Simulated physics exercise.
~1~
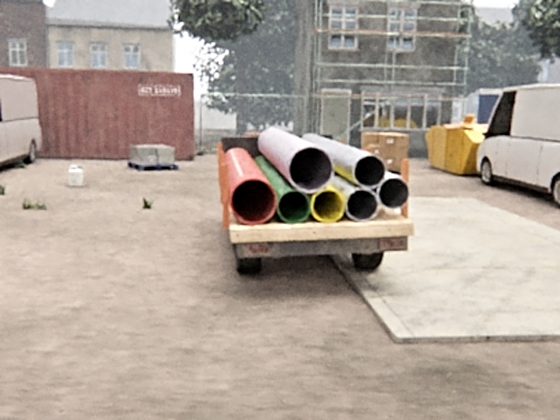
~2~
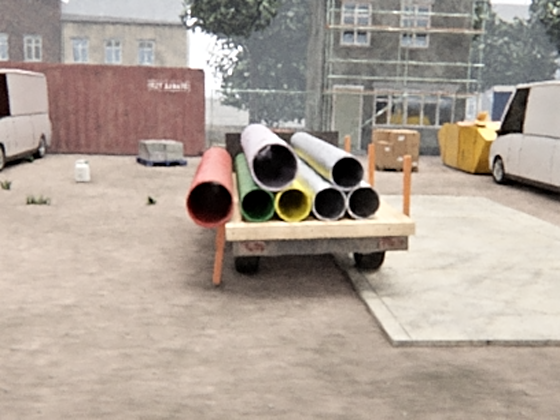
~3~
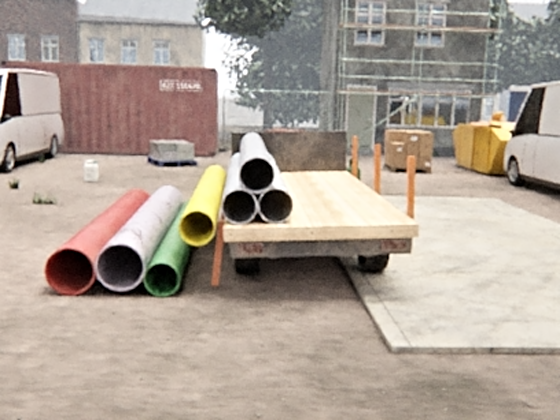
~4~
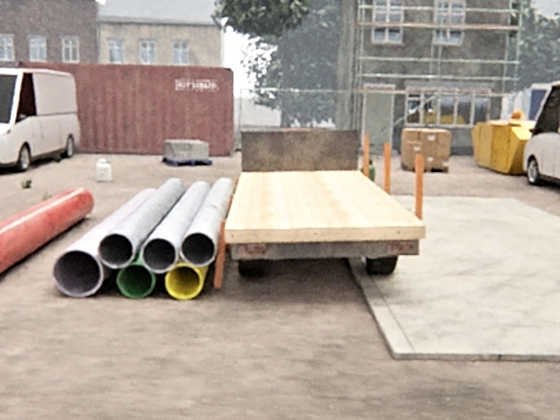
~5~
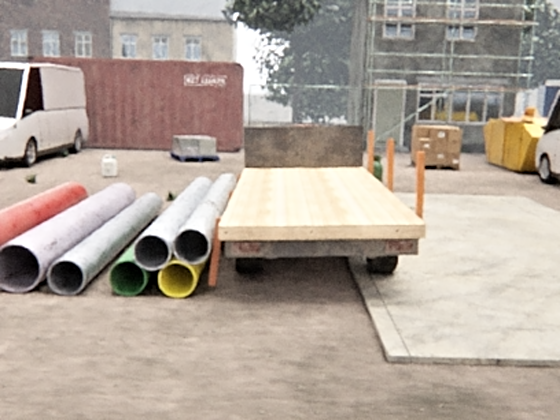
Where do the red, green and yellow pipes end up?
All three come off the left side of the trailer and end up on the ground, with the red one farther out and the green and yellow ones lying close beside the trailer.
